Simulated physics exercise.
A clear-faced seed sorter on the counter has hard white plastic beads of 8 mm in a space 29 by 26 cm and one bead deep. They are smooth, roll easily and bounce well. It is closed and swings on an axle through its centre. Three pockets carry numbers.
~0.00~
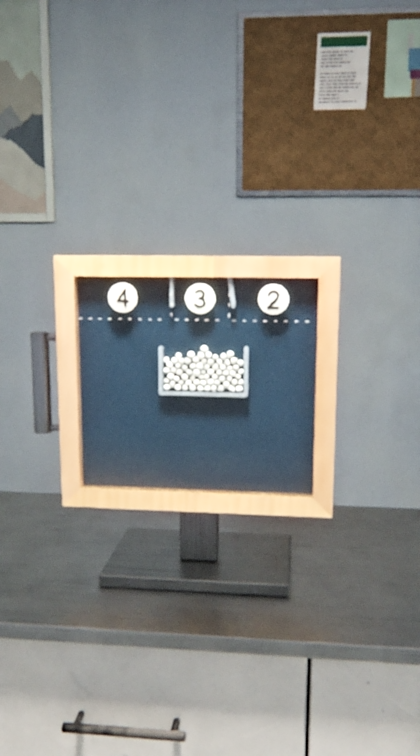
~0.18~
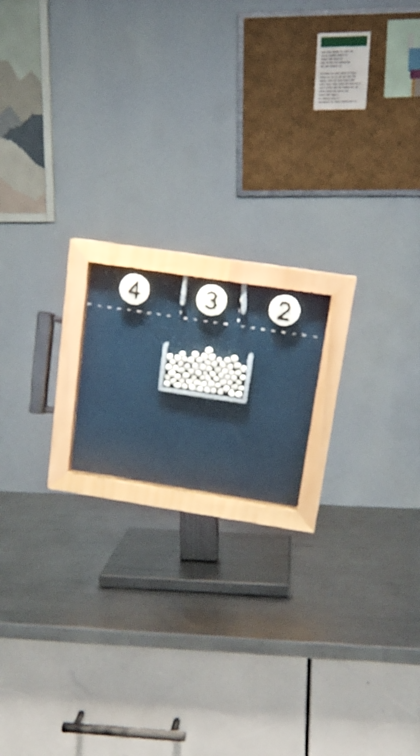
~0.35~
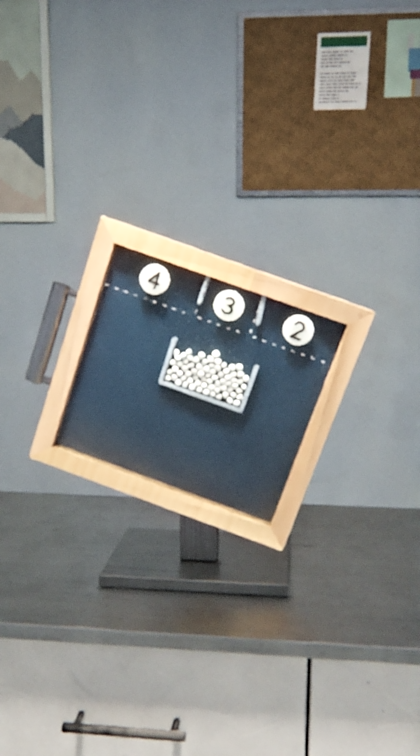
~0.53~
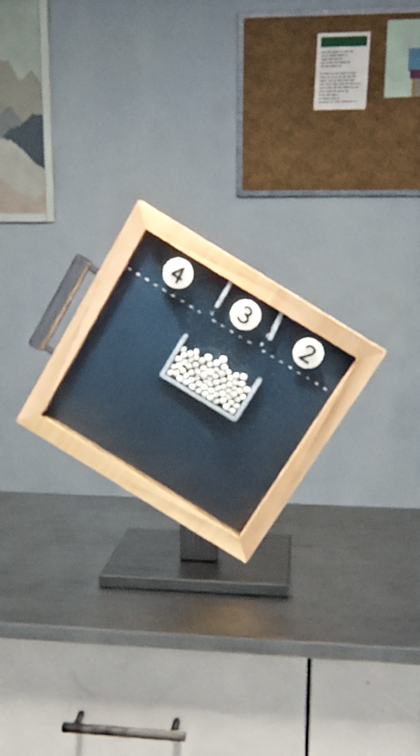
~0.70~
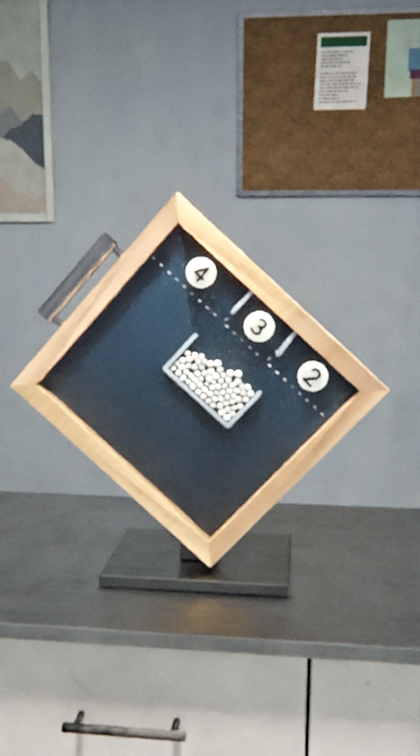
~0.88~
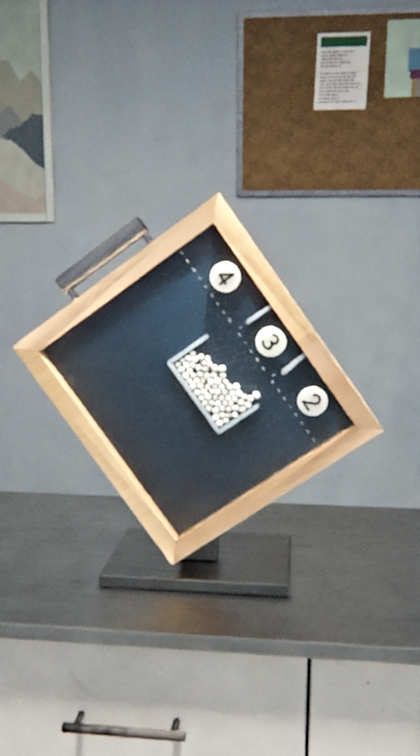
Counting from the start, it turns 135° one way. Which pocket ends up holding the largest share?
It is 2.
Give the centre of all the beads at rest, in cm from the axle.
About 2 cm left and 15 cm below.
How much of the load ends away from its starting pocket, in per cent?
Roughly 70 per cent.
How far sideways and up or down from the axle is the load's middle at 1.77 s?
About 3 cm right and 13 cm below.
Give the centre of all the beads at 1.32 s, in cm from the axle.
About 3 cm right and 5 cm below.
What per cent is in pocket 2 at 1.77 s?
Roughly 60 per cent.
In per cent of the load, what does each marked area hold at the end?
Pocket 2: 70; pocket 3: 0; pocket 4: 0.
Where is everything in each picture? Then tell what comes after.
Level; about 70 beads; beads centred (204, 373); top one (204, 349); no. 2 (274, 299), no. 3 (200, 299), no. 4 (123, 298), in the first picture.
Turned 7° clockwise; beads centred (206, 374); top one (209, 351), in the second picture.
Turned 19° clockwise; beads centred (208, 376); top one (189, 353); wall ends (200, 302), (258, 323), (175, 340) to (256, 367), in the third picture.
Turned 31° clockwise; beads centred (210, 379); top one (183, 350), in the fourth picture.
Turned 42° clockwise; beads centred (213, 384); top one (188, 353), in the fifth picture.
Turned 54° clockwise; beads centred (214, 388); top one (193, 354); no. 2 (313, 401), no. 3 (271, 342), no. 4 (225, 277), in the sixth picture.
After 1.32 s, it stands 84° clockwise; the beads' middle is 3 cm right of and 5 cm below the centre; no. 2, 15 %.
After 1.77 s, it stands 114° clockwise; the beads' middle is 3 cm right of and 13 cm below the centre; no. 2, 60 %.
After 2.16 s, it stands 135° clockwise; the beads' middle is 2 cm left of and 15 cm below the centre; no. 2, 70 %.
At rest by 2.6 s, it stands 135° clockwise; no. 2, 70 %, no. 3, 0 %, no. 4, 0 %, elsewhere 30 %.
